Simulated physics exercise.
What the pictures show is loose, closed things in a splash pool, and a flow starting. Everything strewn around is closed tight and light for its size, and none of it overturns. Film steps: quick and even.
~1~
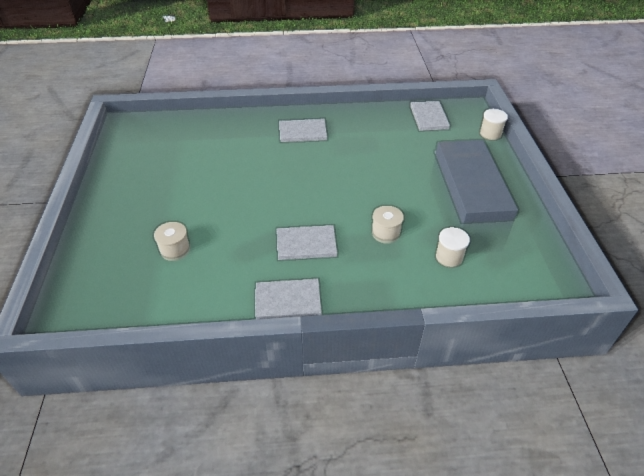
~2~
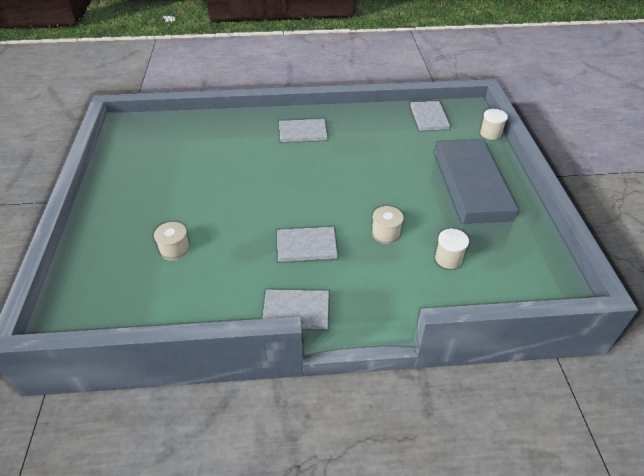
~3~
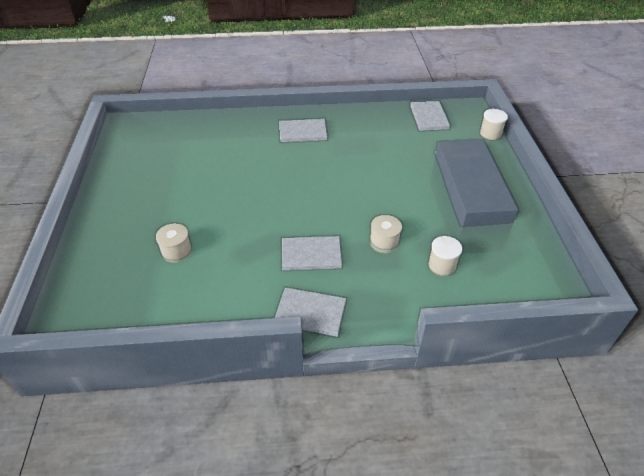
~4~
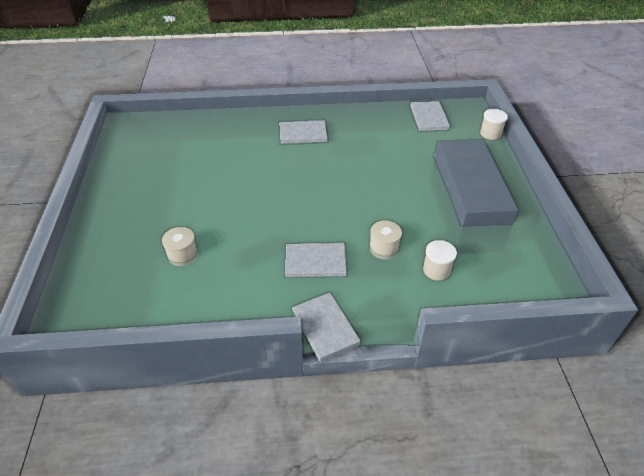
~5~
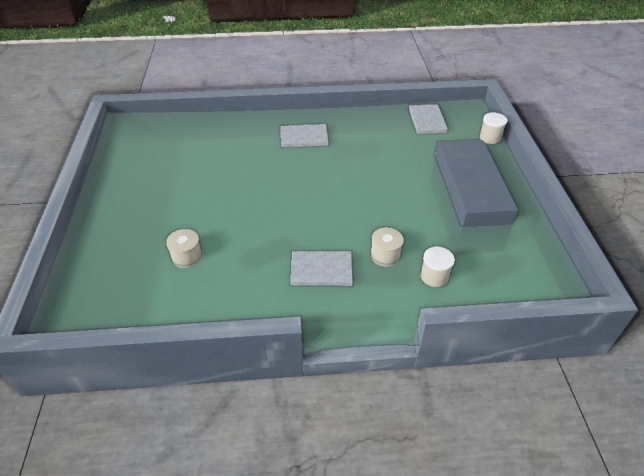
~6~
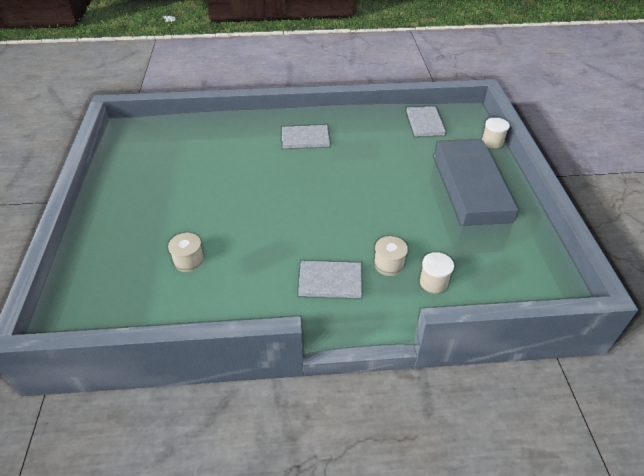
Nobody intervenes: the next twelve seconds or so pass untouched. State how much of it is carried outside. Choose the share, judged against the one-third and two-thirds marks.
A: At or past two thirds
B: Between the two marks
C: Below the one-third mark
Option B: Between the two marks.
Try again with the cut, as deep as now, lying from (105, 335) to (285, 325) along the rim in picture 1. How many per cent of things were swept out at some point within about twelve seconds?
Roughly 50 in a hundred.
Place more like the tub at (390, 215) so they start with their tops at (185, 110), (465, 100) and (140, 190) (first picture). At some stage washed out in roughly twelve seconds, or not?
The first does not leave, the second does not leave, and the third does not leave.
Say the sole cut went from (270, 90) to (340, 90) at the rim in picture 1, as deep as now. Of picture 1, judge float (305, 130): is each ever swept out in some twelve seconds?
As for this one, I'd say it escapes.
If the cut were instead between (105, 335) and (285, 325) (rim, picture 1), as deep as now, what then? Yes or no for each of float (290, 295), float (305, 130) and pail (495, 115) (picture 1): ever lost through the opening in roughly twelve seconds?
In order: Escapes, remains, remains.
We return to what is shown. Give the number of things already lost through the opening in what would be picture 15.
The number works out to 4.
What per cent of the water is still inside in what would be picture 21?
Close to 74 per cent.
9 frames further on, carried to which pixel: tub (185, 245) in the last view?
(214, 265).
A moment on, 1 of 8 are out; 7 afloat.
Next, 4 of 8 are out; 4 afloat.
Later, 4 of 8 are out; 4 afloat.
In the end, 5 of 8 are out; 3 afloat.
